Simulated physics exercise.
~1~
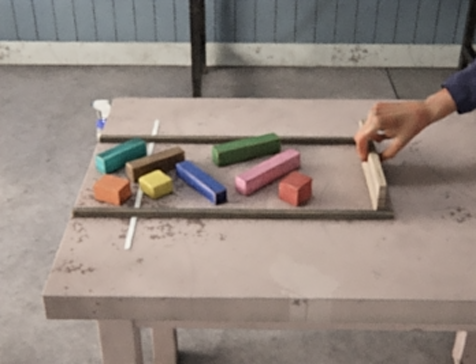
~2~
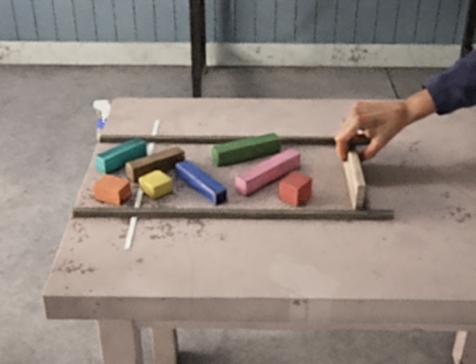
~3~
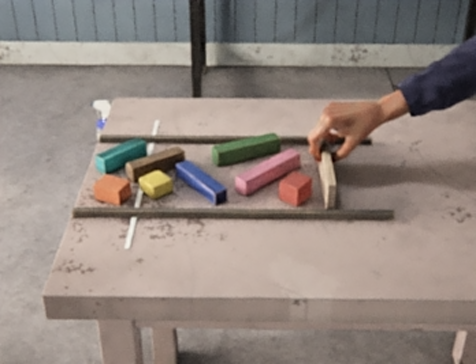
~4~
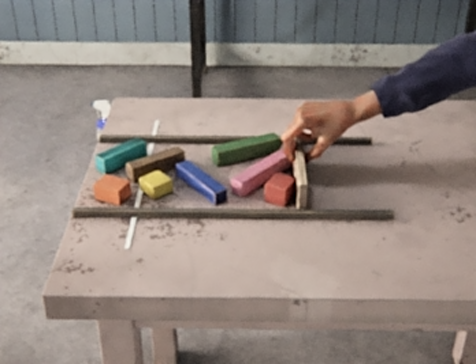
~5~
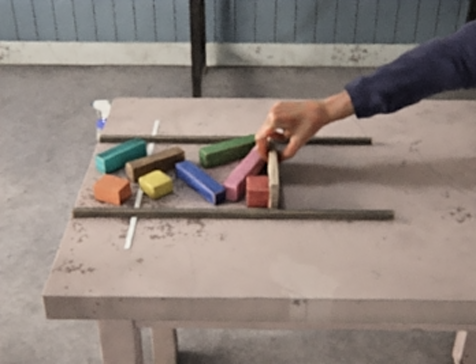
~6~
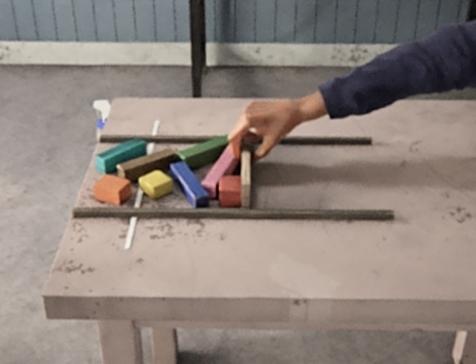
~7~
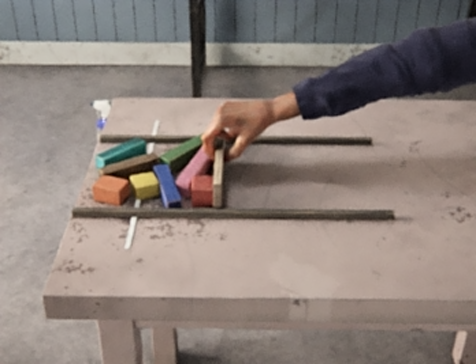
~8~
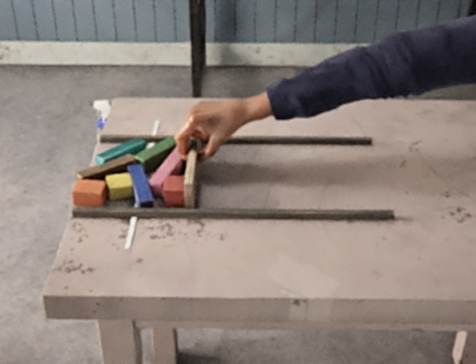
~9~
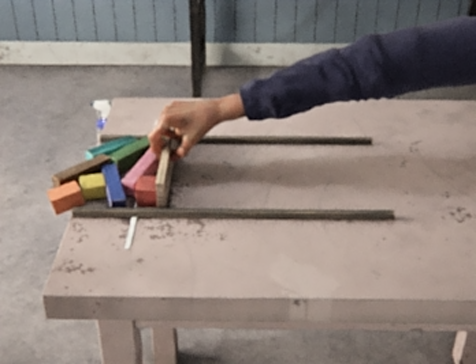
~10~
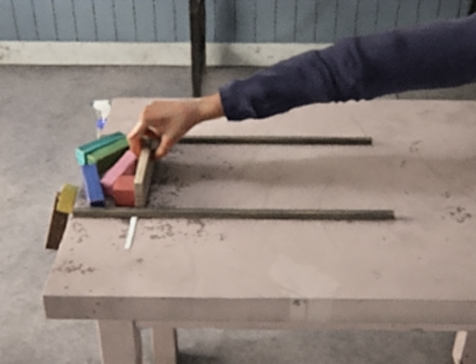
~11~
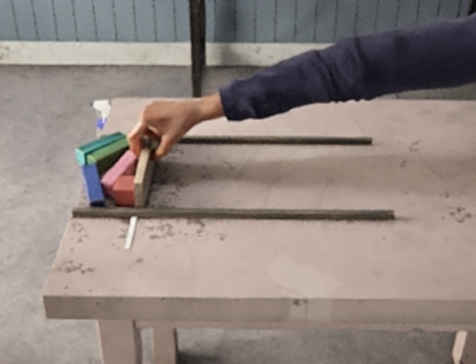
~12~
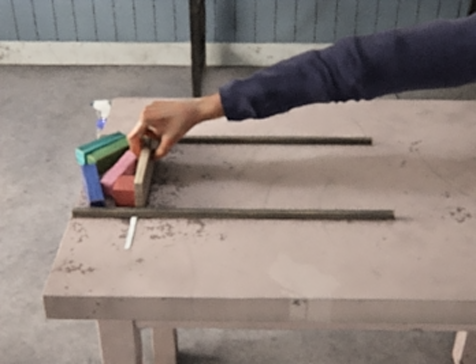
At first, eight or so colored blocks and bars lie scattered at odd angles between two dark rails on a table, while a hand holds an upright board at the right. The hand slides the board left and meets the red block and the pink bar. As it keeps pushing, the pieces bunch together and shift toward the table's left edge. The orange block reaches the edge and tips, then it, the yellow block and the brown bar drop off. The board stops near the white tape, leaving the turquoise, green, blue, pink and red pieces crowded at the edge.
